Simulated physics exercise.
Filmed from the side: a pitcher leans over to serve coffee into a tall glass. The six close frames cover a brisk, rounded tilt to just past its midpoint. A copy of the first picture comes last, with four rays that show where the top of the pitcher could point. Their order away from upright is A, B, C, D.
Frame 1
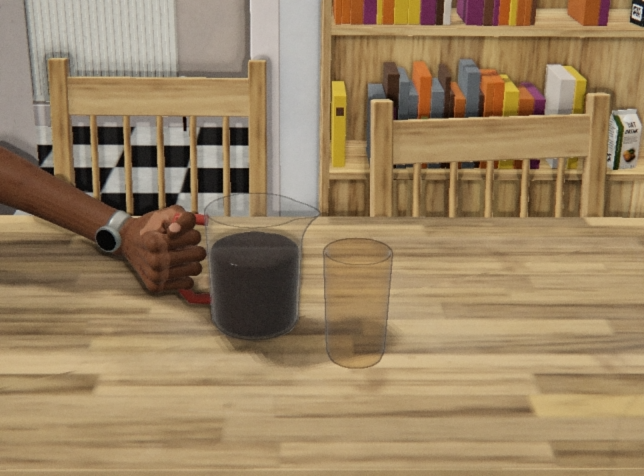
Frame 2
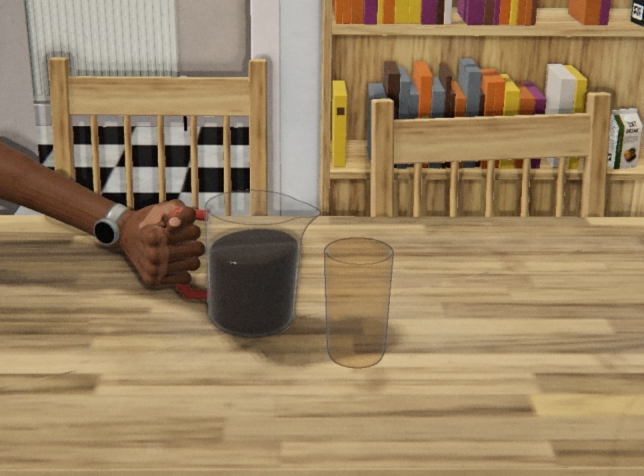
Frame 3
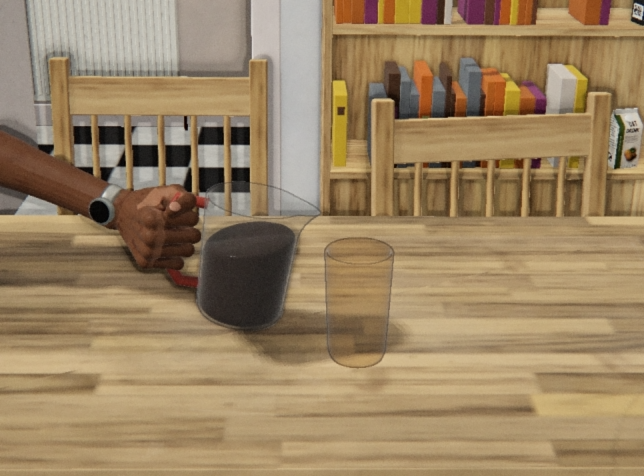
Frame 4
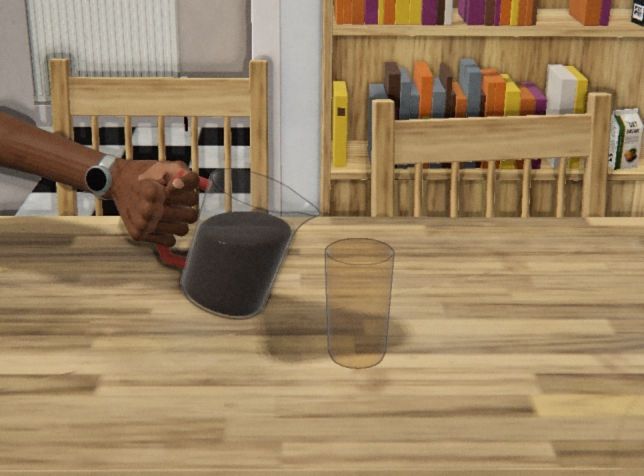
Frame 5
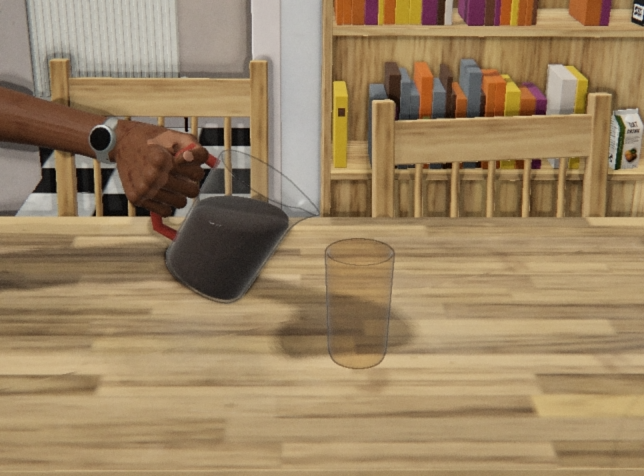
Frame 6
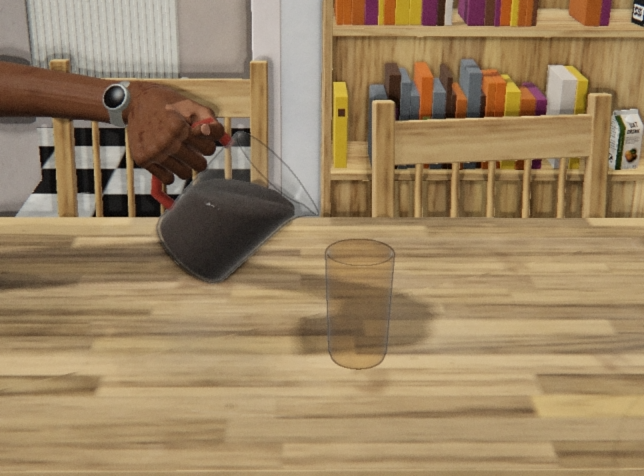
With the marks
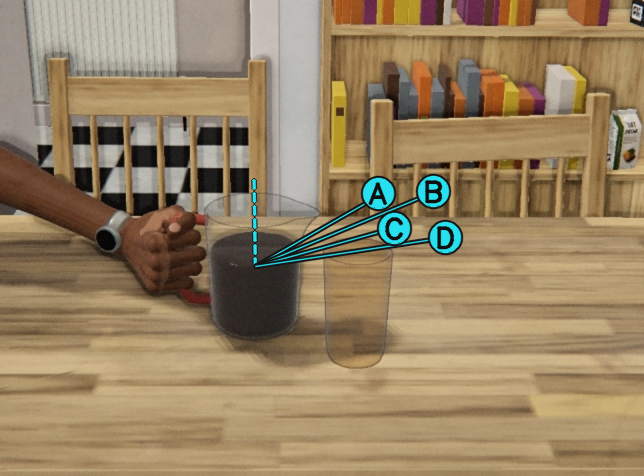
A hand lifts a pitcher of dark liquid and tilts it rightward beside a tall glass.
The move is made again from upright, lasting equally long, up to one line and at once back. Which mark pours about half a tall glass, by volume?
B.
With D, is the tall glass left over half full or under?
Over.
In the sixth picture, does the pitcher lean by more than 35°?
Yes, it does.
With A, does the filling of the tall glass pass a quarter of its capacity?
Yes, clearly.
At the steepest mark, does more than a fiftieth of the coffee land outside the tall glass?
Yes.
On the marked copy, A at (364, 203); B at (417, 199); C at (377, 232); D at (429, 240).
Choosing A, the tall glass ends with about 31 % of what it can hold.
Choosing B, the tall glass ends with about 52 % of what it can hold.
Choosing C, the tall glass ends with about 74 % of what it can hold.
Choosing D, the tall glass ends with about 85 % of what it can hold; 10 % of the coffee is spilt.
